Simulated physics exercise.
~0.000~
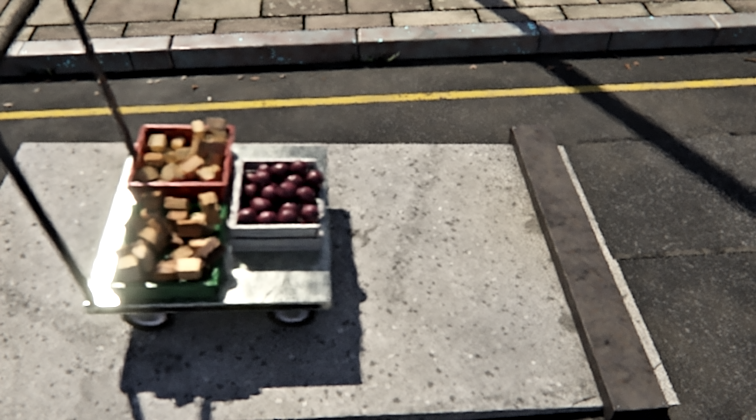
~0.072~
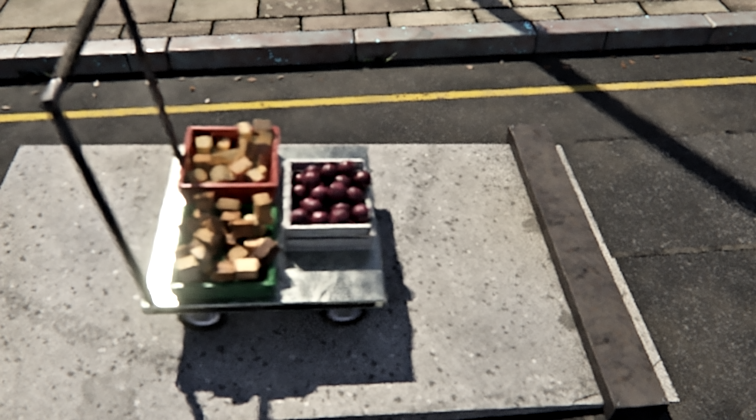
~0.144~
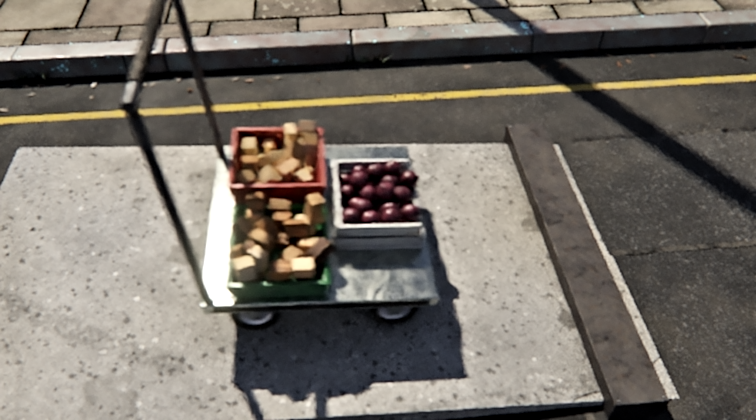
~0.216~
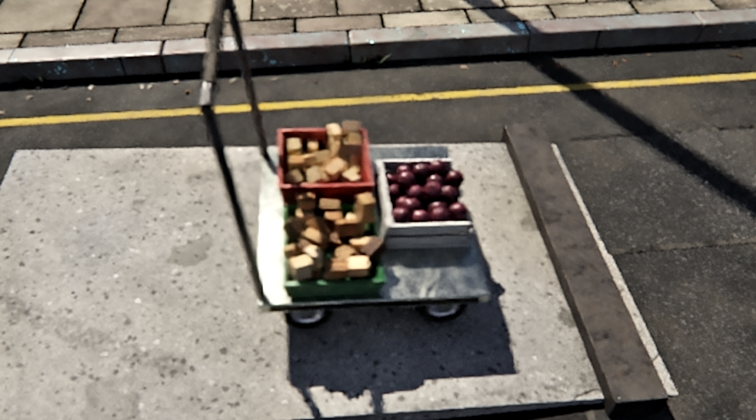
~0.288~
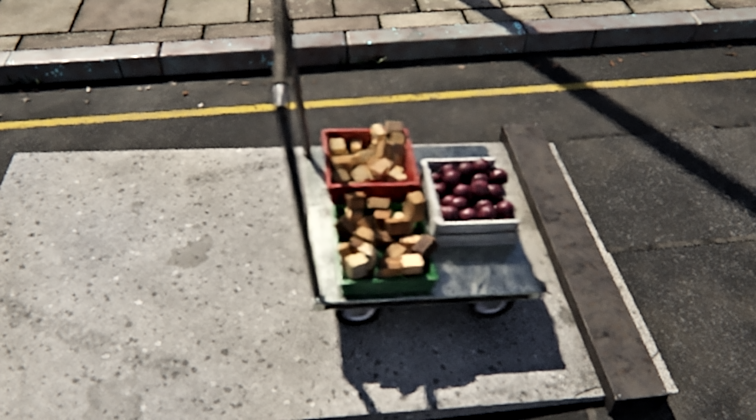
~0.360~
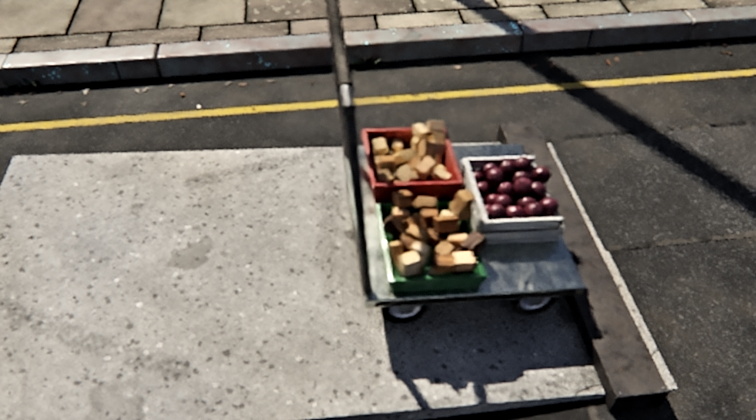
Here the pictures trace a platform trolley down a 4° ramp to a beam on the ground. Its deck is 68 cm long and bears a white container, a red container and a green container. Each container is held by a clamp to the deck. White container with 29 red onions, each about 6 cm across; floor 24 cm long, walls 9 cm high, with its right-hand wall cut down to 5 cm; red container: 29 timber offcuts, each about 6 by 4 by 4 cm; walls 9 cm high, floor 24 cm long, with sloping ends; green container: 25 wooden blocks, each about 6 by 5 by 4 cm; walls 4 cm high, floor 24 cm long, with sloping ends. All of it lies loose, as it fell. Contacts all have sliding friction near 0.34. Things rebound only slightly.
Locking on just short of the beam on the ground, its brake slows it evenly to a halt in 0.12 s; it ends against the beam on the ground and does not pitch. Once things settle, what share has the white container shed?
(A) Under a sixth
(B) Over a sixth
Answer: B.
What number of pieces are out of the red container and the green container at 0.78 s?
Estimate at that time - red container 1, green container 6, give or take.
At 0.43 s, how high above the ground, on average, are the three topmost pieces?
38 cm.
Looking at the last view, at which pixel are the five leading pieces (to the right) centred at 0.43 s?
Near (569, 187).
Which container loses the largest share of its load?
It is the white container.
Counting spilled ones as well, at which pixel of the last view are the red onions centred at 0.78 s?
Centre: About (554, 198) px.
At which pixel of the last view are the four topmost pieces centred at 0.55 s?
Their centre sits close to pixel (492, 148).
After 0.43 s, the white container is down by 2 of 29, the red container has all 29 and the green container is down by 4 of 25.
After 0.55 s, the white container is down by 10 of 29, the red container is down by 1 of 29 and the green container is down by 4 of 25.
After 0.78 s, the white container is down by 11 of 29, the red container is down by 1 of 29 and the green container is down by 6 of 25.
Outcome (at 1.28 s), the white container is down by 11 of 29, the red container is down by 1 of 29 and the green container is down by 6 of 25. Asked share, 11 of 29, 38 per cent.
